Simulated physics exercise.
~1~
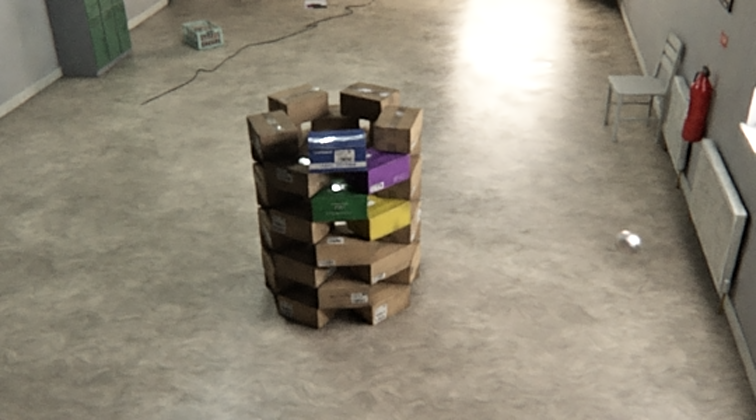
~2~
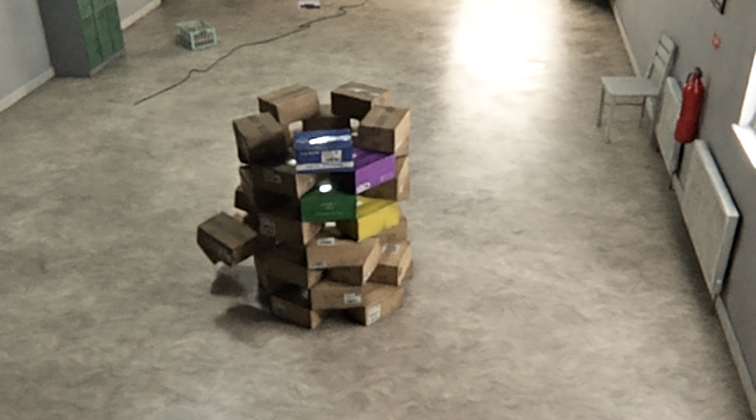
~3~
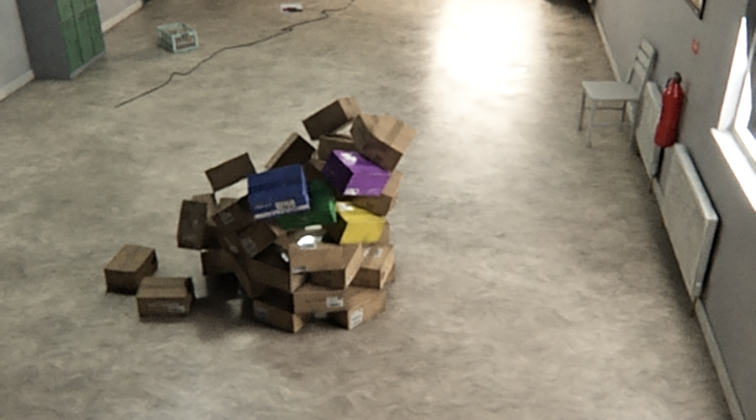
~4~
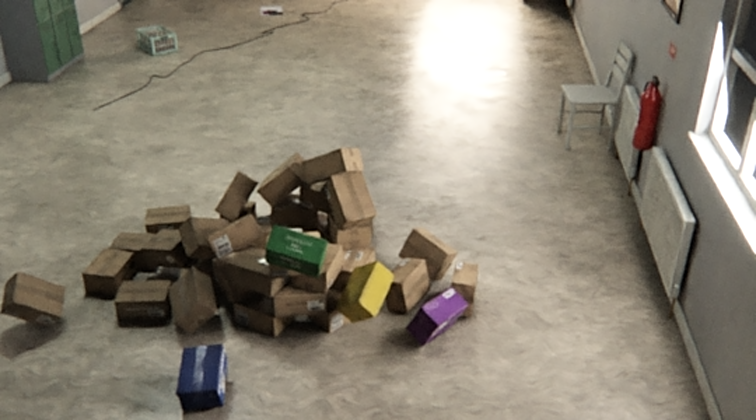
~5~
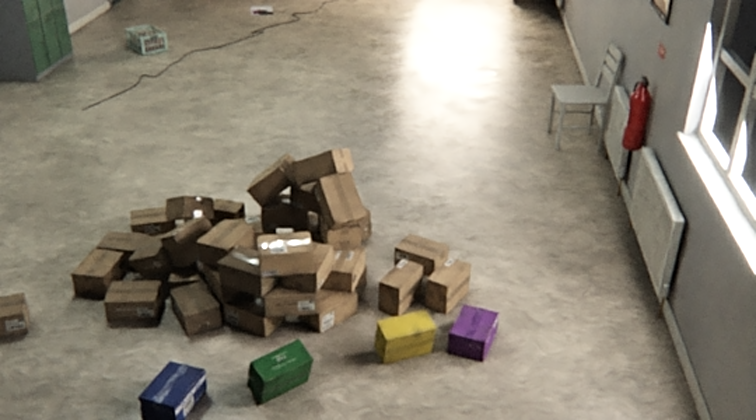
To begin with, a hollow round tower of brown cardboard boxes stands on a grey floor, with blue, purple, green and yellow ones on its near side, while a small shiny ball is in the air to the right. Boxes then jut out from the left side as the stack starts to shift. The upper layers break apart and sag, tipping the coloured boxes. The blue, purple and yellow boxes drop toward the front, and the green one follows. Finally, the four coloured boxes lie in front of a partly standing heap, with brown boxes scattered around it.
